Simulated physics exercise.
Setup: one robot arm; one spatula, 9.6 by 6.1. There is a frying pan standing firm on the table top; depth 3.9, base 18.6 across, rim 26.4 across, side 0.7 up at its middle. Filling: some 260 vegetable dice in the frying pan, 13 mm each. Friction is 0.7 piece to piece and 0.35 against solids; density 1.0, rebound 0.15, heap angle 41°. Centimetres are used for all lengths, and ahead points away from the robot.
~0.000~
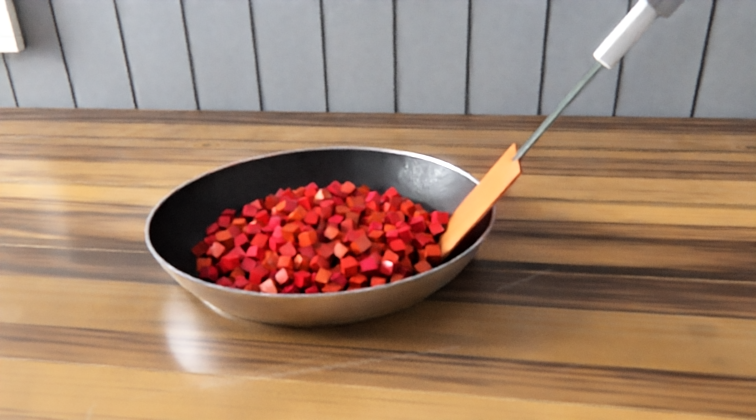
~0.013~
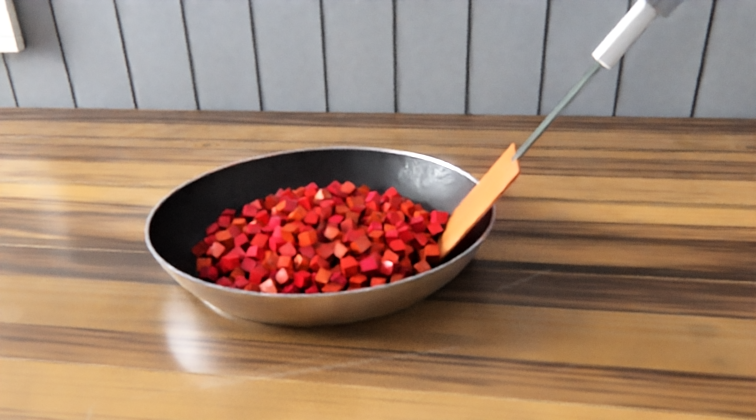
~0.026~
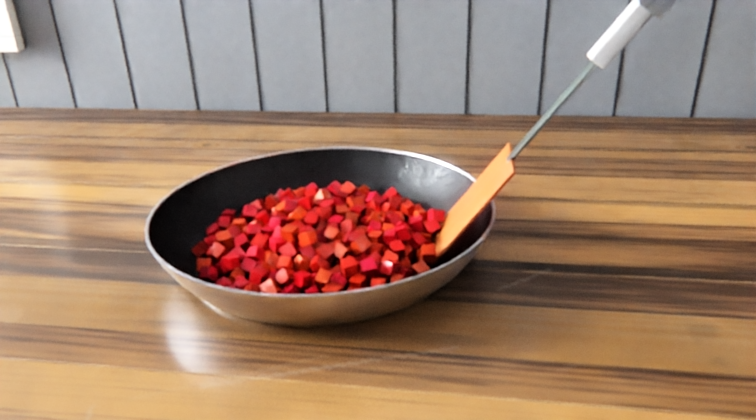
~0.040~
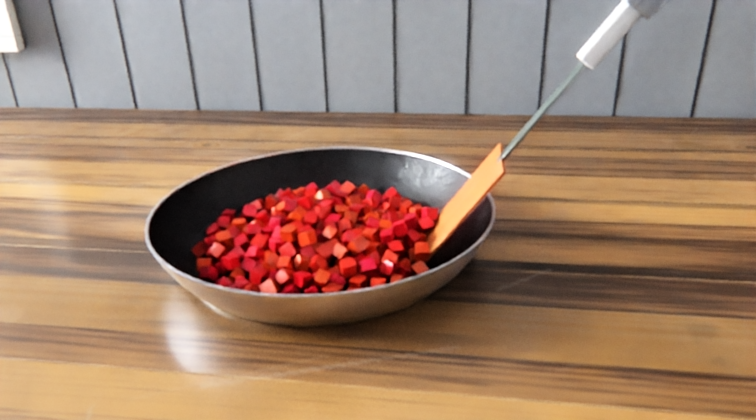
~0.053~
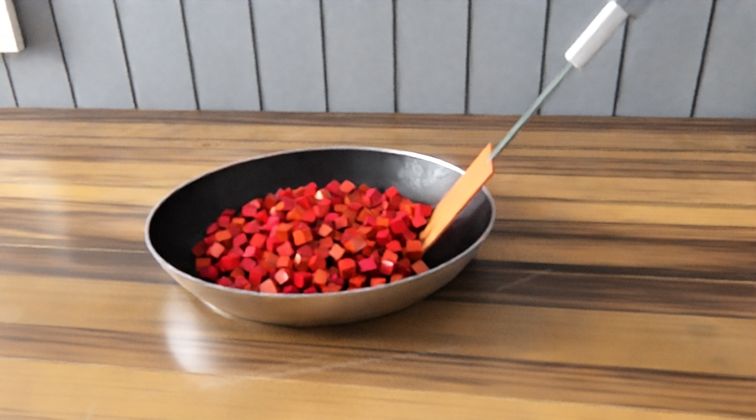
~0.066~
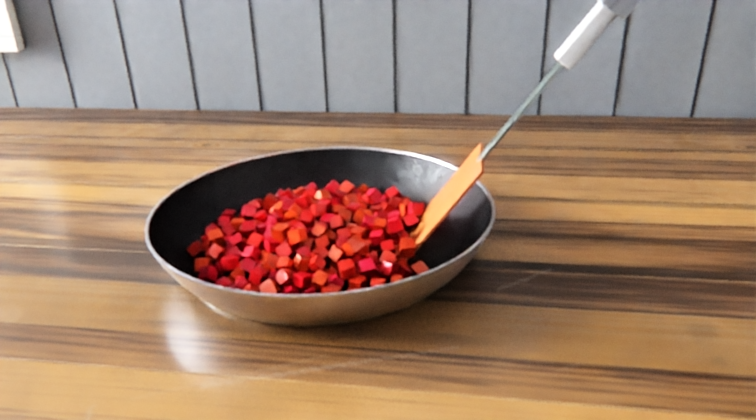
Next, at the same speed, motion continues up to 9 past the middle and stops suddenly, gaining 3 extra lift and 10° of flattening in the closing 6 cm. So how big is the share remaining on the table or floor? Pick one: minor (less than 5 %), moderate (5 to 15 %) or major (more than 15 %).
Moderate.
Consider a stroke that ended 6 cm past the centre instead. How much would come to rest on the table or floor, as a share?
Estimate: Approx. 0 %.
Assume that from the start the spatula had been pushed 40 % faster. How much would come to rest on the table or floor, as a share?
I'd say close to 15 per cent.
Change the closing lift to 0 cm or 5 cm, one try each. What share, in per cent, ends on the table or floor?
Roughly 5 % and then 5 %.
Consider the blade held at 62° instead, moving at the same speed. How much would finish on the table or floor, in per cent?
That would leave close to 5 per cent on the table or floor.
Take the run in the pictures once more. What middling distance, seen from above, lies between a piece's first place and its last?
Distance: Around 4 cm.
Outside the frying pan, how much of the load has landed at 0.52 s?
Fraction noted: Close to 8 per cent.
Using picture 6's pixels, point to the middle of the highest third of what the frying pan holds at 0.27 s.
The middle lies somewhere about (227, 214).
After 0.17 s, sloping 54°, highest piece 4 above the table; 265 in the frying pan.
After 0.27 s, sloping 51°, highest piece 7 above the table; 264 in the frying pan, 1 on the blade or in flight.
After 0.52 s, sloping 44°, highest piece 5 above the table; 241 in the frying pan, 23 on the table or floor, 1 on the blade or in flight.
After 1.58 s, sloping 44°, highest piece 5 above the table; 241 in the frying pan, 24 on the table or floor.
At rest, 241 in the frying pan, 24 on the table or floor. That is 9 % on the table or floor.
